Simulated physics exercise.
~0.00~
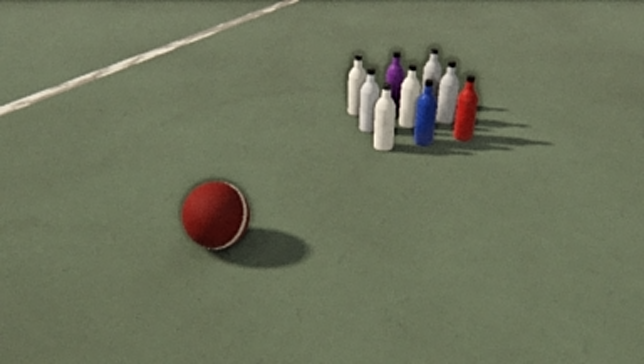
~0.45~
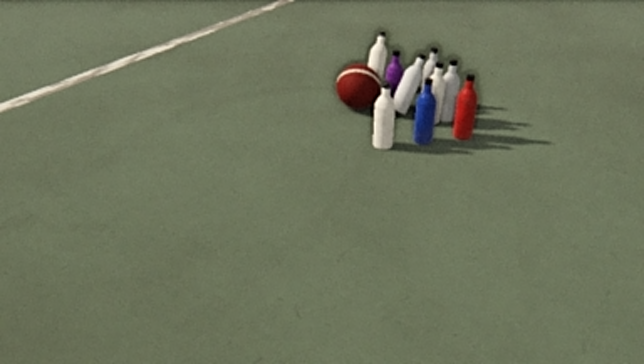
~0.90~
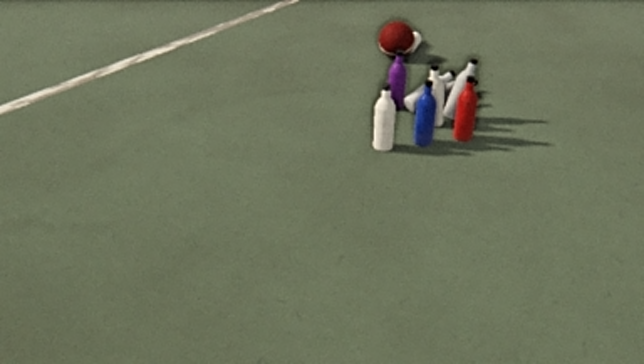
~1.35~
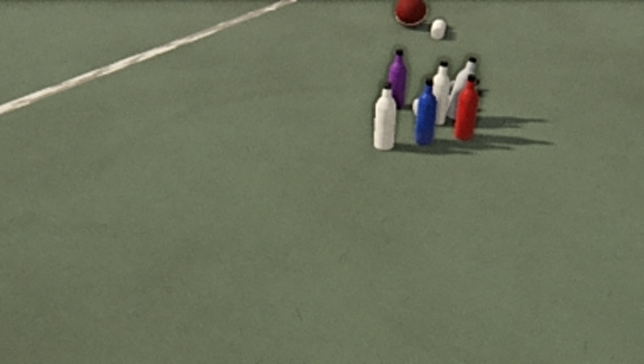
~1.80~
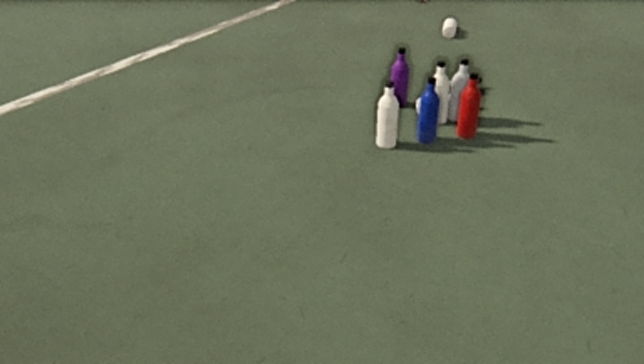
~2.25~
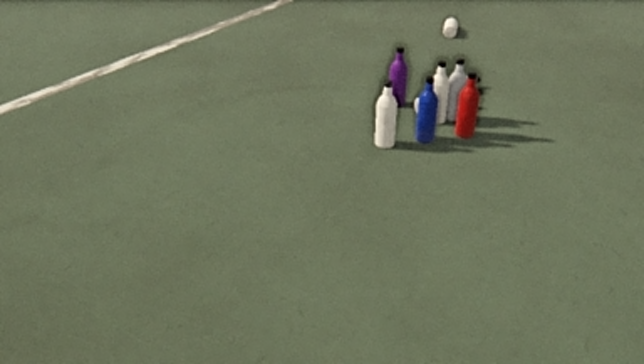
On a green court, a red ball rolls into capped bottles, toppling some before leaving view.
